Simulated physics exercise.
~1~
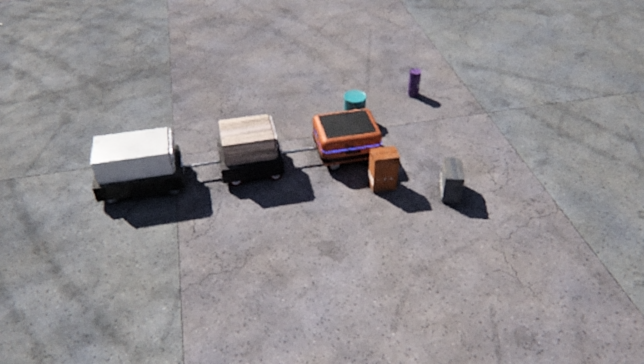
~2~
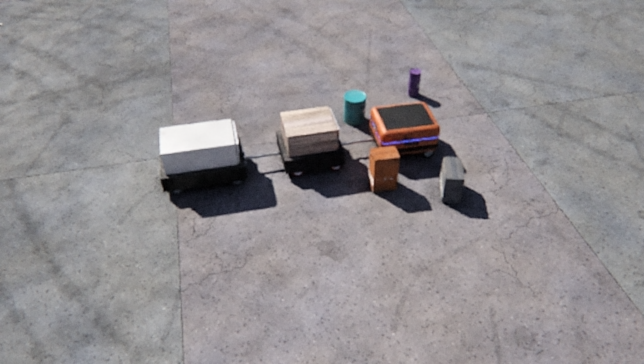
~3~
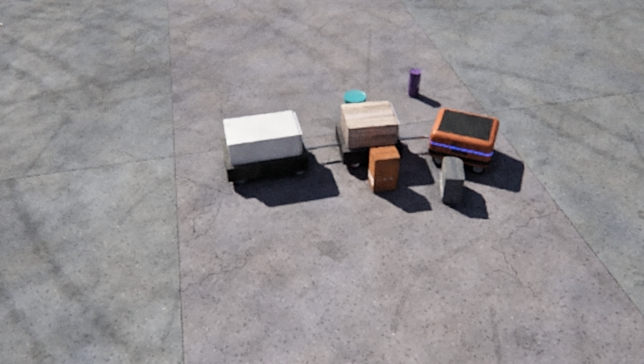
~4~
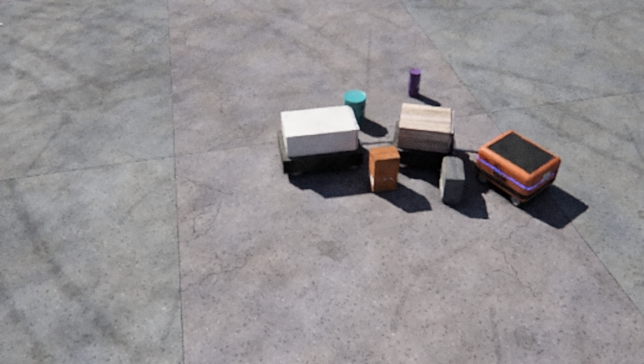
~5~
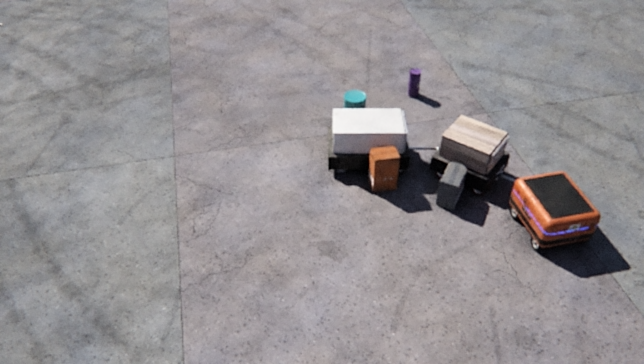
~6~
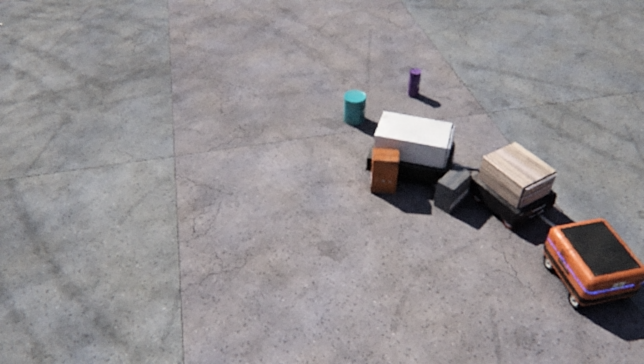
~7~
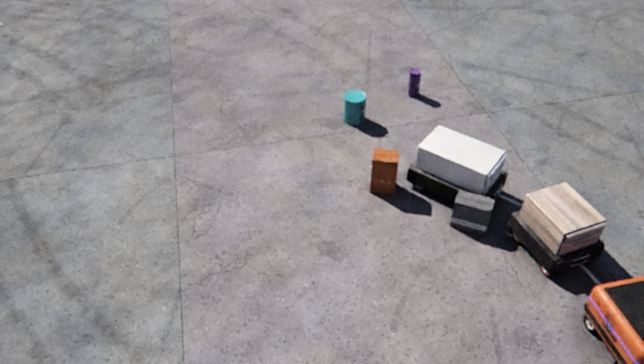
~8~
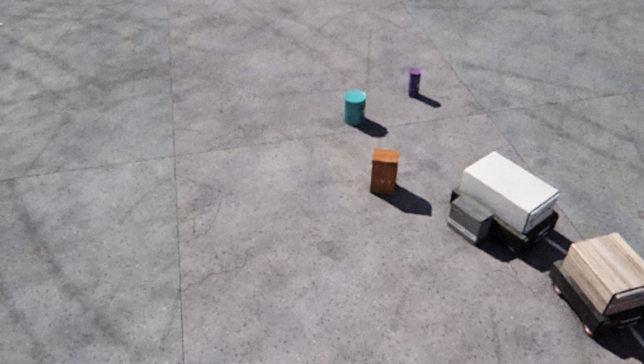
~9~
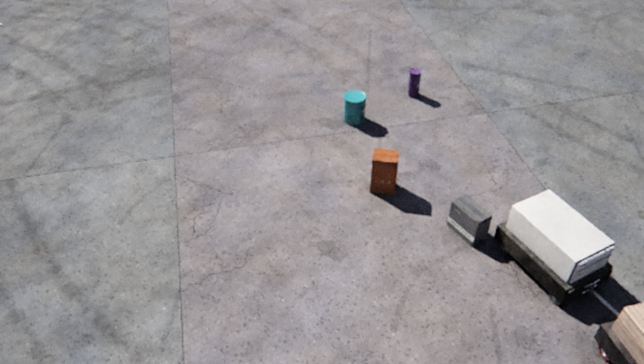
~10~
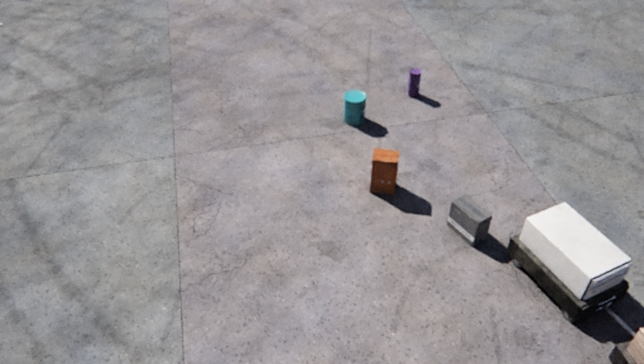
An orange tug pulls two carts right, then turns down, shoving the grey box aside.
